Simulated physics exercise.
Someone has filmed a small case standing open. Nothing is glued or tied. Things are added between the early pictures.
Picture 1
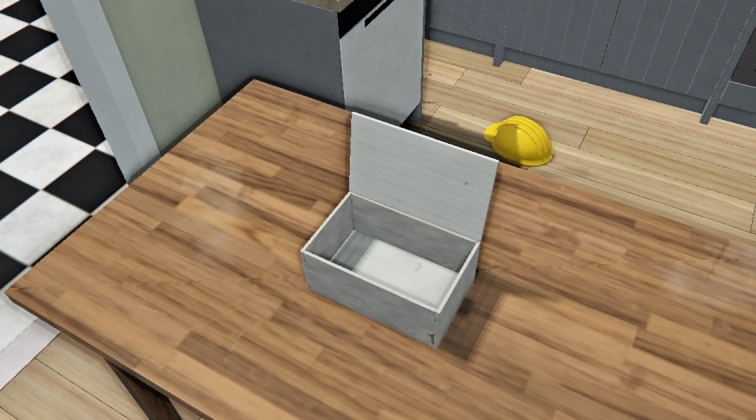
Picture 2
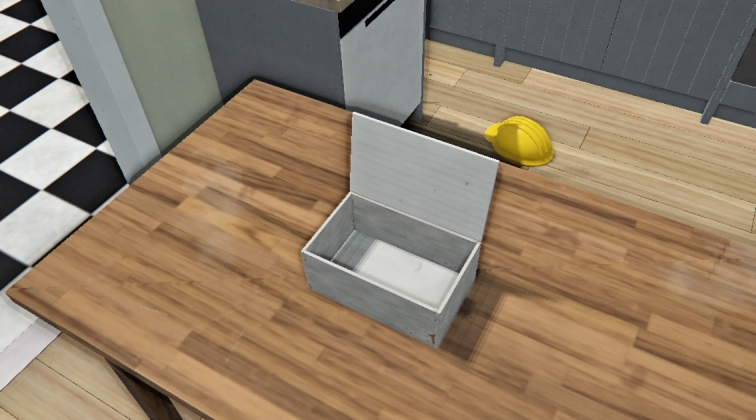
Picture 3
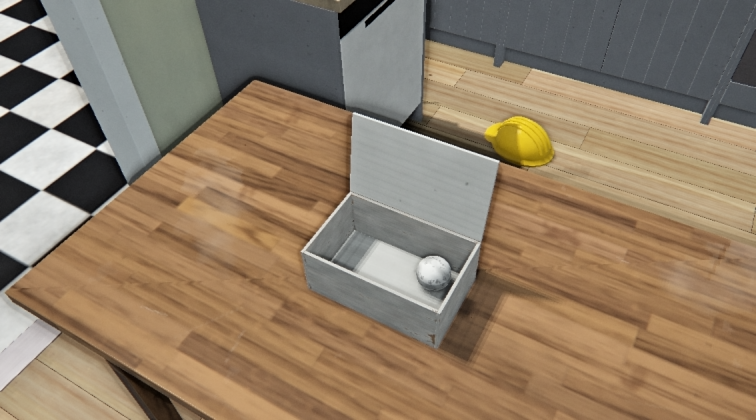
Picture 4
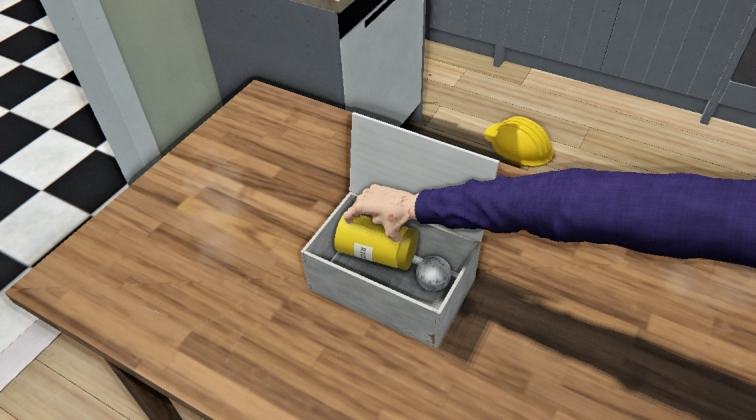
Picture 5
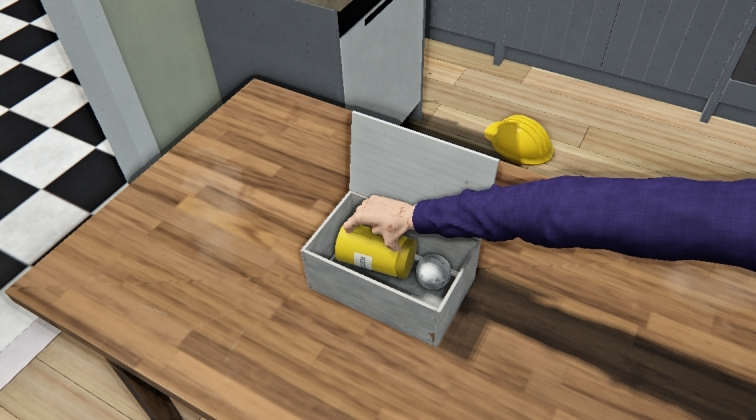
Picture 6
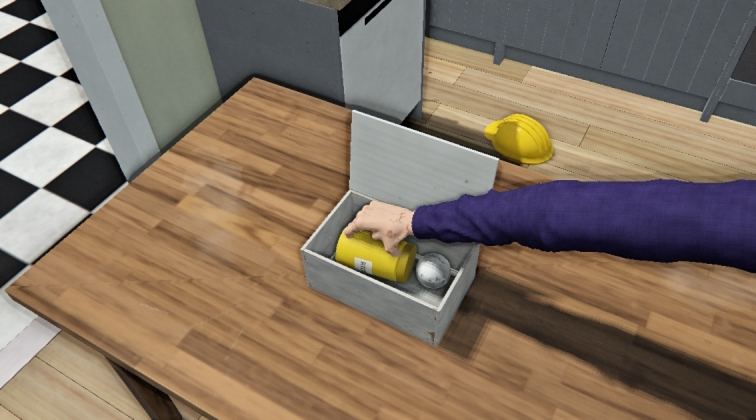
A hand lowers a yellow jar into the open case beside a white ball.
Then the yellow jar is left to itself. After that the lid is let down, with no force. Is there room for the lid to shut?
Here the lid sits on the rim.
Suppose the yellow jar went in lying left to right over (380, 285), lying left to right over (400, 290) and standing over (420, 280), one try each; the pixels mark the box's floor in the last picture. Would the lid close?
First, it shuts flat; second, it shuts flat; third, it sits on the rim.
Then, 1.40 s past the last view, lid 72° above the rim.
Then, 1.90 s past the last view, lid 35° above the rim.
Finally, lid shut; both still in place. Final places as the last picture's camera would see them, yellow jar near (377, 254).
